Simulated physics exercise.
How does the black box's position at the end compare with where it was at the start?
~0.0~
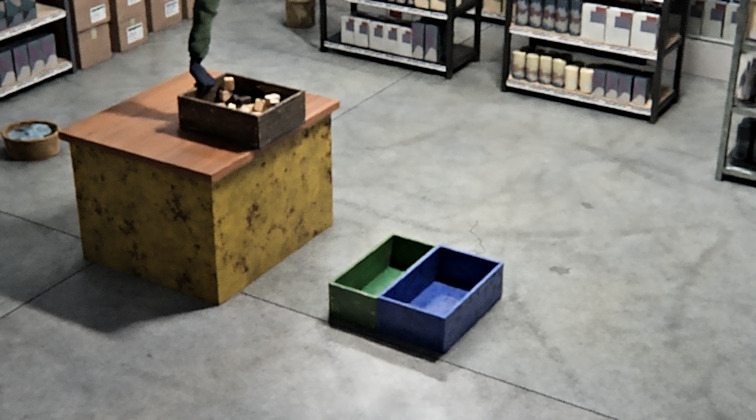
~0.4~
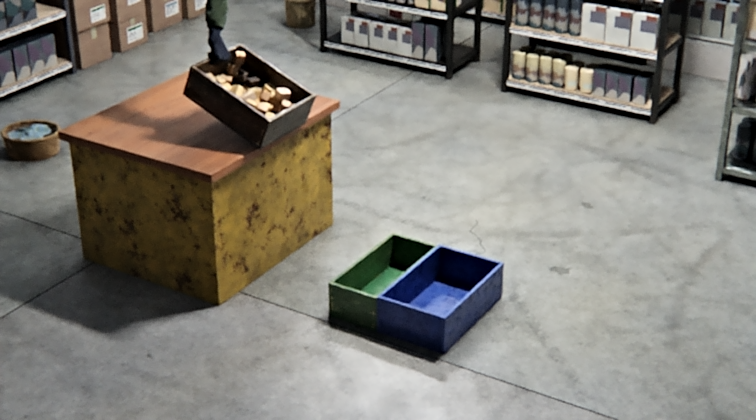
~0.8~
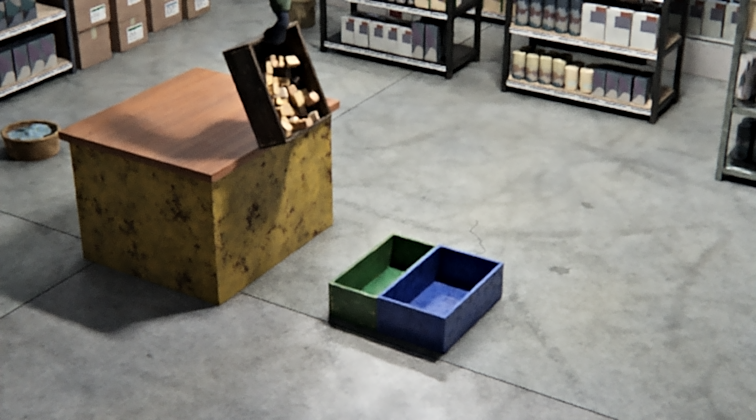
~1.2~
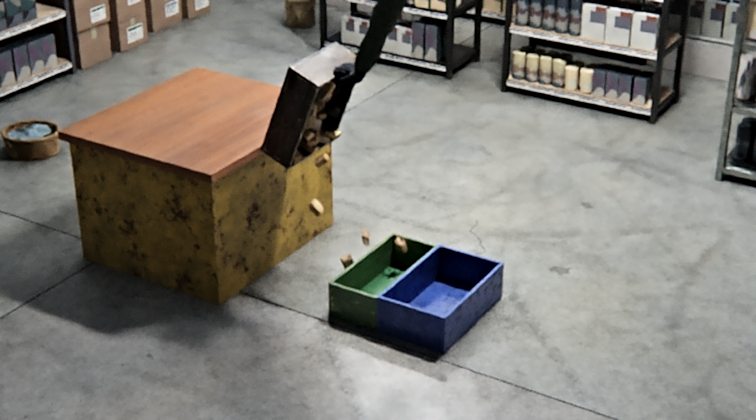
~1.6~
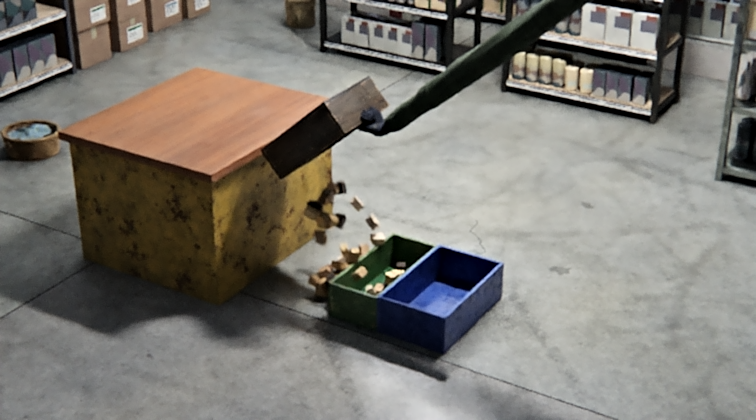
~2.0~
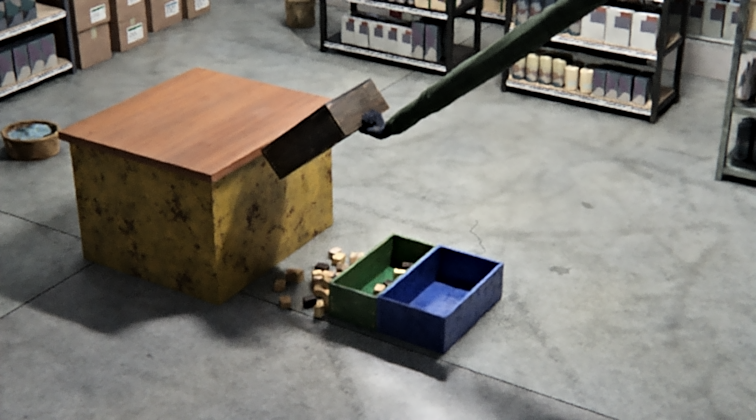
At the start the black box sits upright on top of the bench, full of wooden blocks. At the end it is farther right, held tipped well over past the bench's front edge with its opening facing down.
